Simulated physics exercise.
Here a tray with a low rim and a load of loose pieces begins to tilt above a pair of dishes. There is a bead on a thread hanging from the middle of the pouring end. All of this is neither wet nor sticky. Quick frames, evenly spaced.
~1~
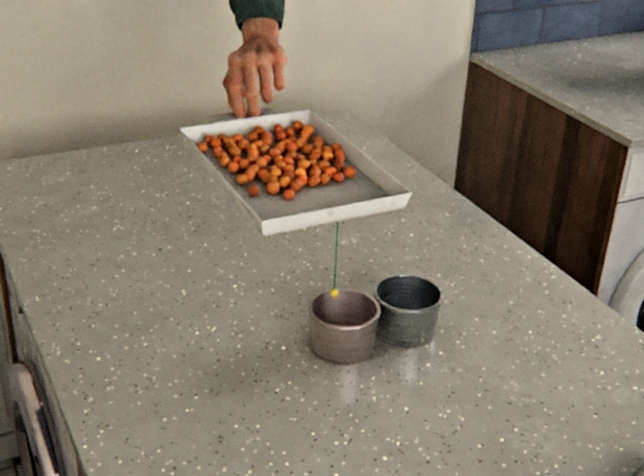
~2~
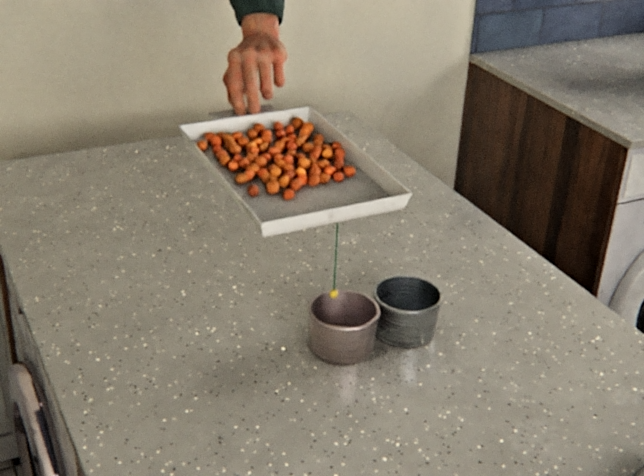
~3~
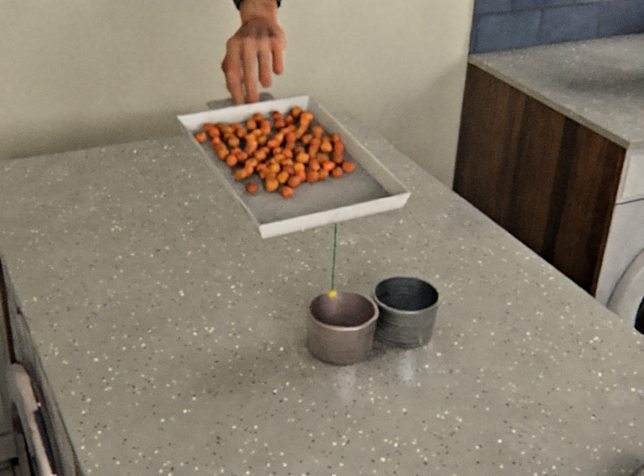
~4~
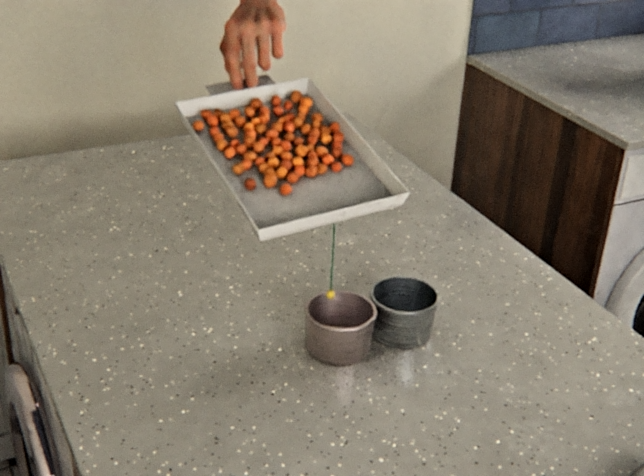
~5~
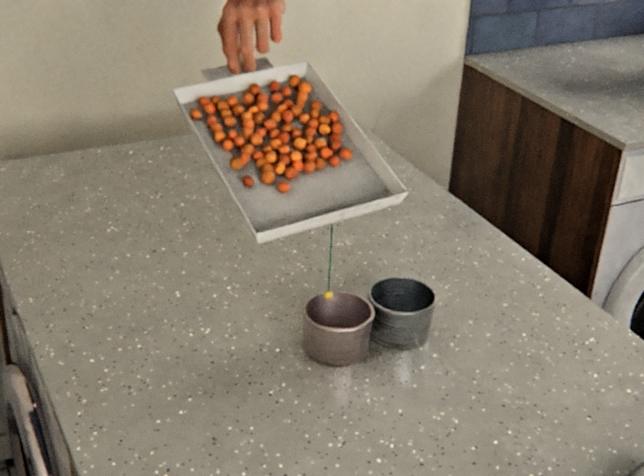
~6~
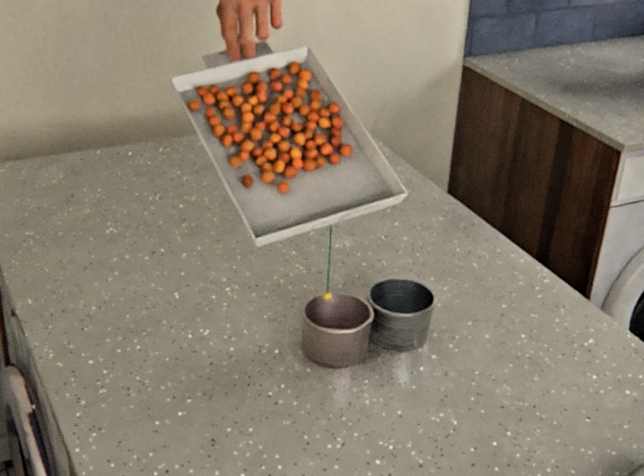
A hand in a dark green sleeve holds the far end of a white low-rimmed tray over a speckled grey counter, seen from above in a kitchen with wooden cabinets at right. Orange-brown coated peanuts cover the tray's upper part, and a yellow bead hangs on a green thread above a brownish dish beside a dark grey one. The hand raises the far end, steepening the tray, while the view shifts very slightly.
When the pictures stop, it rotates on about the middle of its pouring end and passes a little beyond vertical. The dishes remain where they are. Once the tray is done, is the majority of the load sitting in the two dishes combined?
No, only a minority is there.
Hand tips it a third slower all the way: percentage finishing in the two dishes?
Estimate: Some 0 %.
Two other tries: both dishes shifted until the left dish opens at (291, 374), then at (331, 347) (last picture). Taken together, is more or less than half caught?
Result - try one, below the halfway mark; try two, below the halfway mark.
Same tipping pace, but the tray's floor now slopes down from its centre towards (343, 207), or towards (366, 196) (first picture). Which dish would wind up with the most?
Result - first place: The right side, second place: The right side.
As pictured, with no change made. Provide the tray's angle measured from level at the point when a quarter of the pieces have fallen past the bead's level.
Near 85 degrees.
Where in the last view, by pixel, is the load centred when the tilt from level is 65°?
In the last view the centre sits at roughly (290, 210).
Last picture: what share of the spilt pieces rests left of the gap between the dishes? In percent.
Estimate: Near 90 per cent.
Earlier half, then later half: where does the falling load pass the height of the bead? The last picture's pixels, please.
First roughly (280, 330), then roughly (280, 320).
Shortly afterwards, tray tipped steeply; all but a few on the tray; a little in the air.
Next, tray tipped past a quarter turn; near half on the tray; near half outside both; only a few in the air.
Some moments later, tray tipped past a quarter turn; only a few in the left dish; all but a few outside both.
In the end, tray tipped past a quarter turn; only a few in the left dish; none at all in the right dish; all but a few outside both.
